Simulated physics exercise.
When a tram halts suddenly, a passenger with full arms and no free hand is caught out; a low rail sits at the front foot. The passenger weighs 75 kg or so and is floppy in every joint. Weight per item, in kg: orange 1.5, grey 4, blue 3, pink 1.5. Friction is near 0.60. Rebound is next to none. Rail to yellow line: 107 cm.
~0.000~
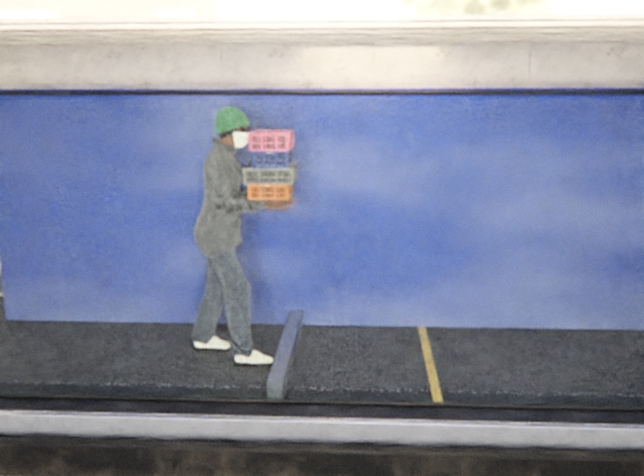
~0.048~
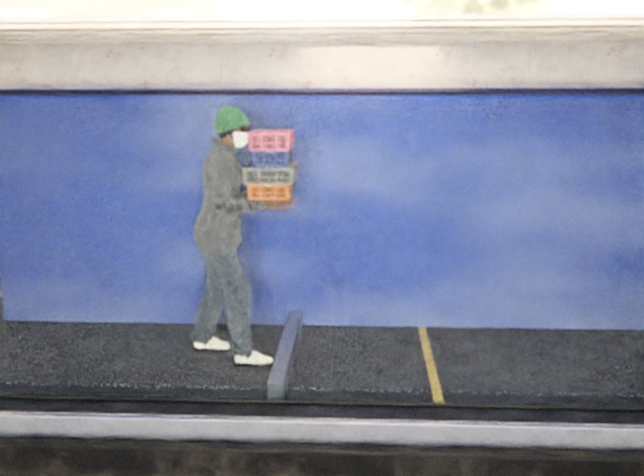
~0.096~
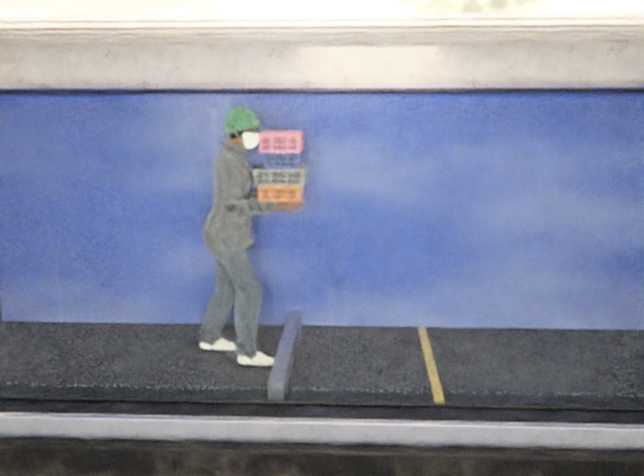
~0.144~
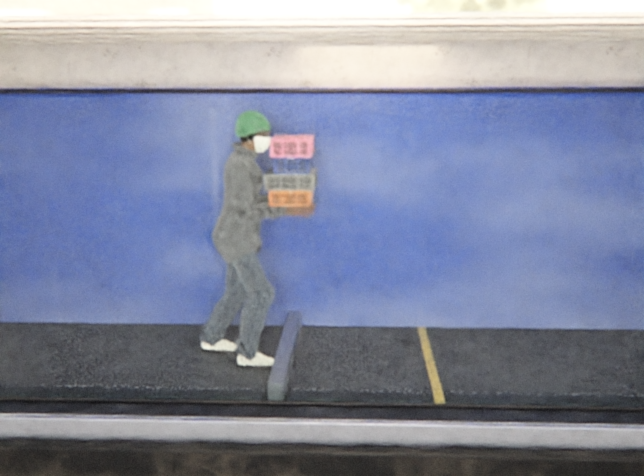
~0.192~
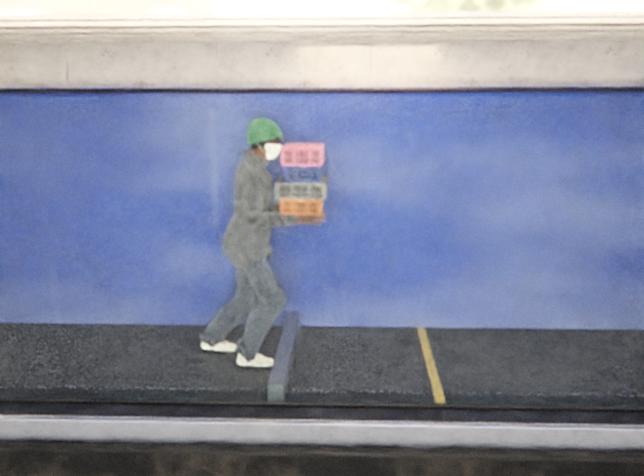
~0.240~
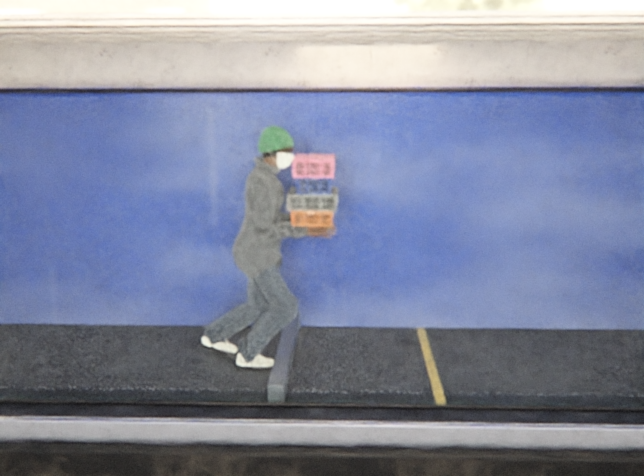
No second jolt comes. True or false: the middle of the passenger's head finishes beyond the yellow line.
True.
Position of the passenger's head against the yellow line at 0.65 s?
Some 15 cm short of it.
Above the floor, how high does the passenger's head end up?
15 cm.
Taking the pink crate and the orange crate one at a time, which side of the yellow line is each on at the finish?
The pink crate ends on the far side, the orange crate on the near side.
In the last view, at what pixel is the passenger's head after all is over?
Look roughly at (475, 367) in the final picture.
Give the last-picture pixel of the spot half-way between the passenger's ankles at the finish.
I'd say somewhere around (276, 338).
After 0.45 s the passenger's head is 71 cm short of the yellow line, near (330, 210) in the last picture's view; the pink crate 47 cm short of the yellow line, tilted 10°.
After 0.65 s the passenger's head is 14 cm short of the yellow line, near (413, 273) in the last picture's view; the pink crate 20 cm short of the yellow line, tilted 0°.
After 0.95 s the passenger's head is 27 cm past the yellow line, near (477, 352) in the last picture's view.
Final state at 2.5 s, orange crate stops short of the yellow line; grey crate stops short of the yellow line; blue crate crosses the yellow line; pink crate crosses the yellow line; passenger's head crosses the yellow line.
